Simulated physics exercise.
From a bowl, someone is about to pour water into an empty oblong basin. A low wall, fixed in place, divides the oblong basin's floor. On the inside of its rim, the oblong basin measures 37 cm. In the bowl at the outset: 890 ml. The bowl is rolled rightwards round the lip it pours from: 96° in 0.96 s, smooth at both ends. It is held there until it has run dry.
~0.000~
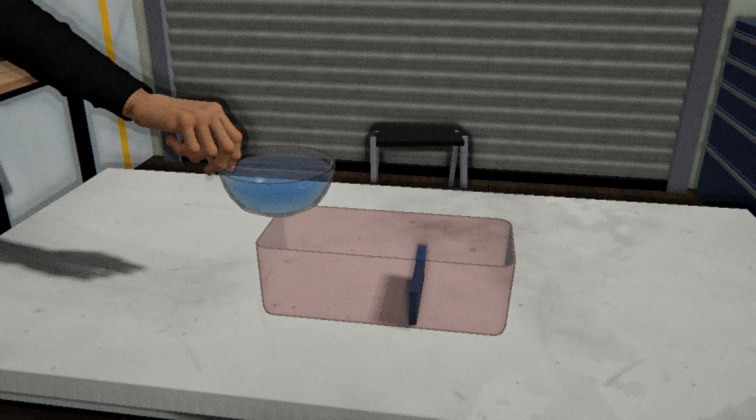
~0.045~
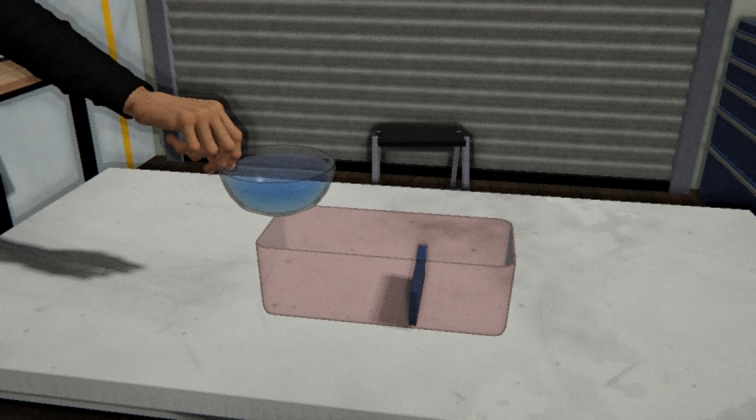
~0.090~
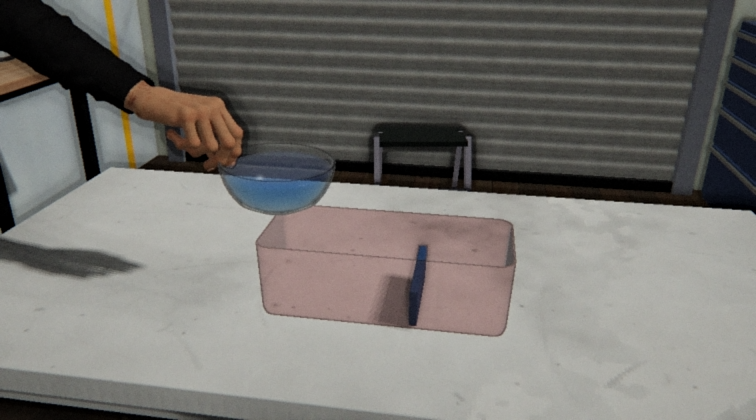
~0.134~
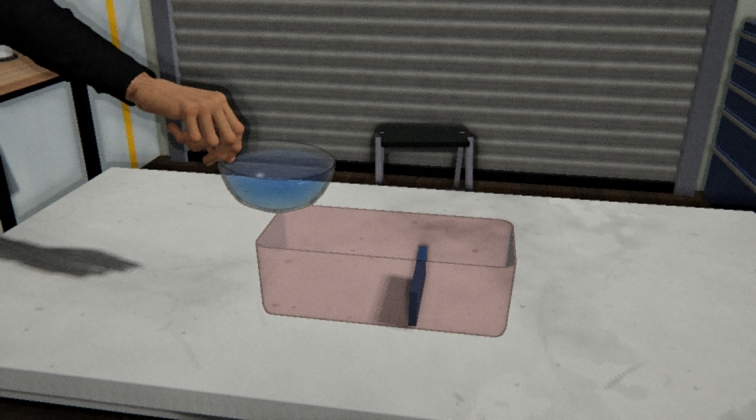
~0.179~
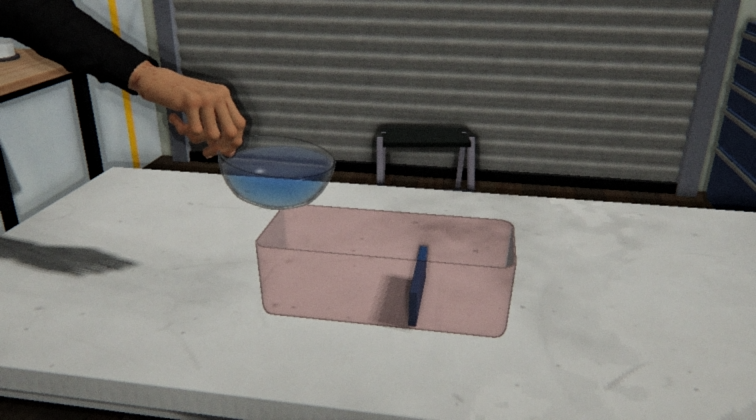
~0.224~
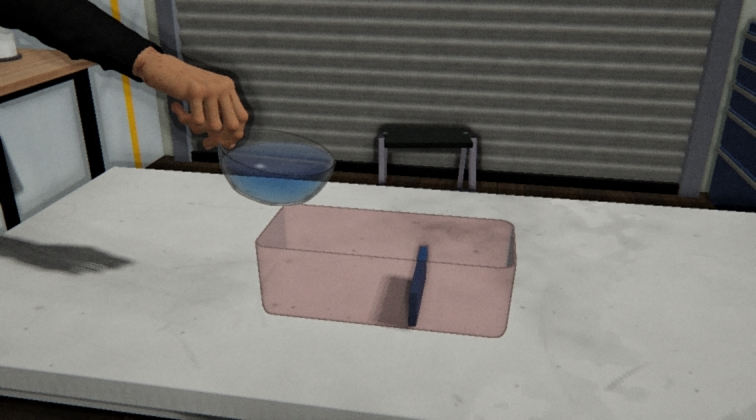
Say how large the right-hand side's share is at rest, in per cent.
Its share is roughly 15 per cent.
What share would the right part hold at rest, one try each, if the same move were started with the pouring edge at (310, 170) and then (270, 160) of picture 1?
Try 1: Approx. 5 %; try 2: Approx. 5 %.
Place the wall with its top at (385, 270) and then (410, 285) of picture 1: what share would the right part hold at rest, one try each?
First try about 85 %, second try about 50 %.
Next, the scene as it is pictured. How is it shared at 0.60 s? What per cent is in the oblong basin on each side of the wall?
Left side near 14, right side near 0.
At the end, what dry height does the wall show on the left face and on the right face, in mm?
About 36 mm left, about 52 mm right.
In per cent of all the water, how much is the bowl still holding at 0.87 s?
3 %.
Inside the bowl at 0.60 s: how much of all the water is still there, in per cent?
About 46 percent.
After 0.60 s the tilt is 66° and 46 per cent is still to pour, 14 is left of the wall and 0 right of it.
After 0.87 s the tilt is 94° and 3 per cent is still to pour, 71 is left of the wall and 15 right of it.
After 1.15 s the tilt is 96° and 0 per cent is still to pour, 84 is left of the wall and 15 right of it.
After 1.46 s the tilt is 96° and 0 per cent is still to pour, 84 is left of the wall and 15 right of it.
In the end 84 per cent lies left of the wall, 15 right of it and 1 outside.
